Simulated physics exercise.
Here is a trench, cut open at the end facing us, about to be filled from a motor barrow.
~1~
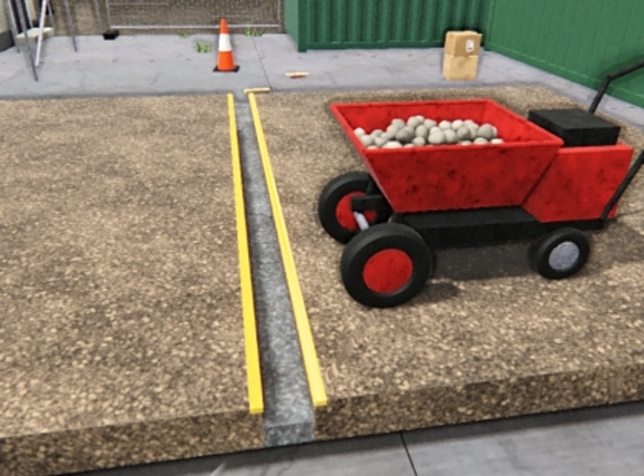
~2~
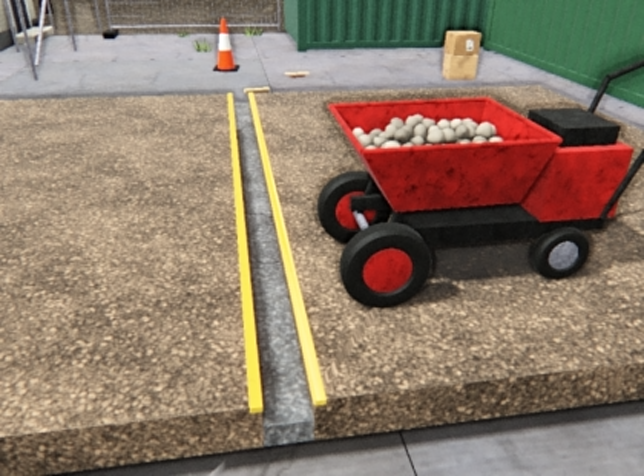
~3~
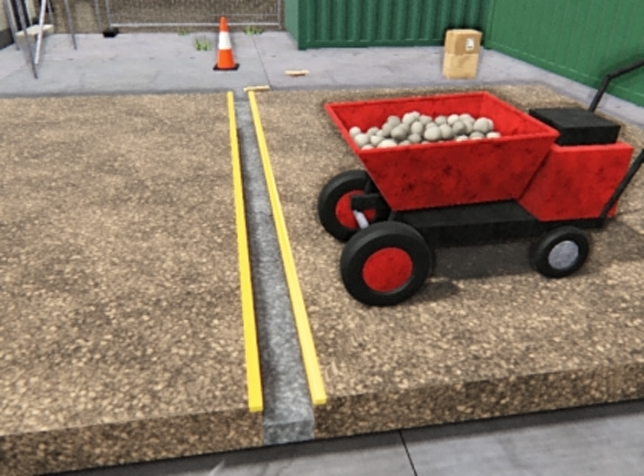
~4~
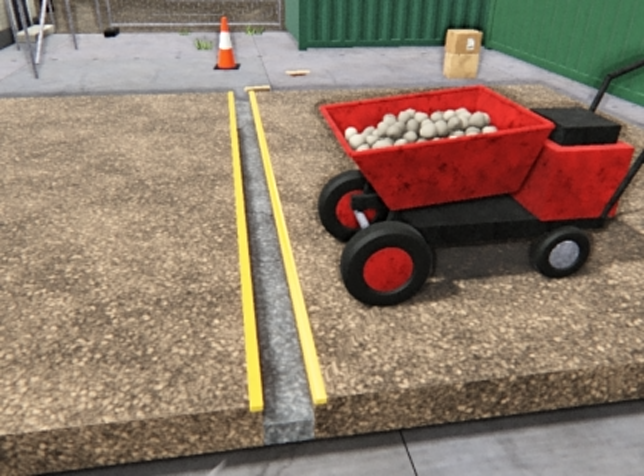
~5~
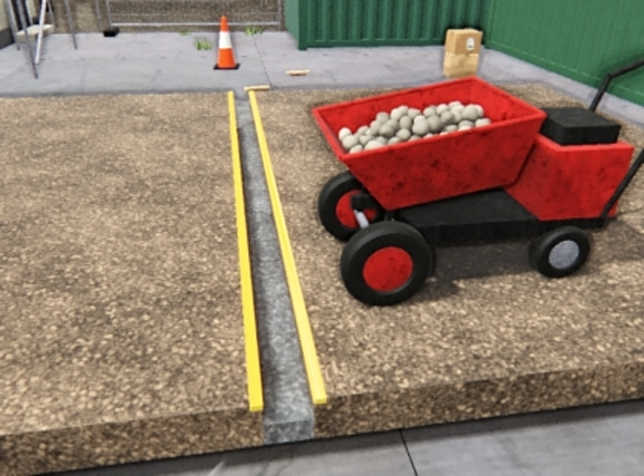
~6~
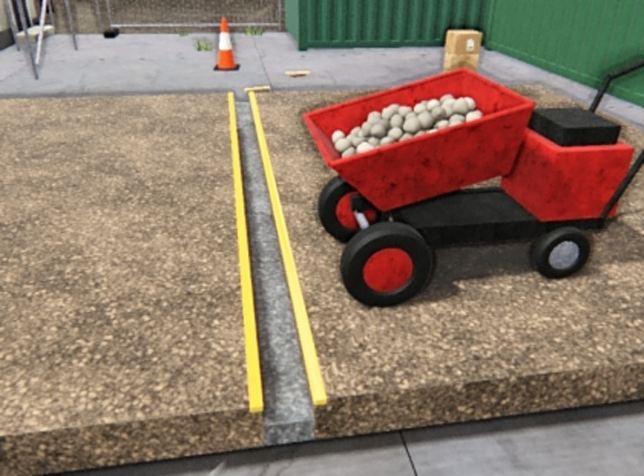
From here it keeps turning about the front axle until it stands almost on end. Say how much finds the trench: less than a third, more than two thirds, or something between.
Between the edges lies under a third of the load.
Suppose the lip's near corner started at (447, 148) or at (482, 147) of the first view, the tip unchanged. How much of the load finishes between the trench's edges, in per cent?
About 40 and 30 per cent.
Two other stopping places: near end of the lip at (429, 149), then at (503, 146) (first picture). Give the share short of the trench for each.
Roughly 20 per cent, and 70 per cent.
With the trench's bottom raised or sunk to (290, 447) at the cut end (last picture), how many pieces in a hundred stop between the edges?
Roughly 10 in a hundred.
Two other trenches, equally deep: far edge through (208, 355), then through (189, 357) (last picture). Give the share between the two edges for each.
Near 70 % and 80 %.
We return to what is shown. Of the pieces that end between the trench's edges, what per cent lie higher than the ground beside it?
It comes to 5 per cent or so.
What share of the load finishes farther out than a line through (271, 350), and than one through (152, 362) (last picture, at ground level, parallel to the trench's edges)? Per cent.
The first gives 80 %, the second 10 %.
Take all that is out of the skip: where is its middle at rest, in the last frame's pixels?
Close to (214, 272).
Just after the last frame, skip tipped steeply; every one in the skip.
A moment on, skip tipped steeply; almost all in the skip; about a tenth beyond it; just a few falling.
Further on, skip tipped right over; roughly a quarter in the skip; just a few in or heaped over the trench; roughly two thirds beyond it.
When it is over, skip tipped right over; about a tenth in the skip; about a tenth in or heaped over the trench; the larger part beyond it.
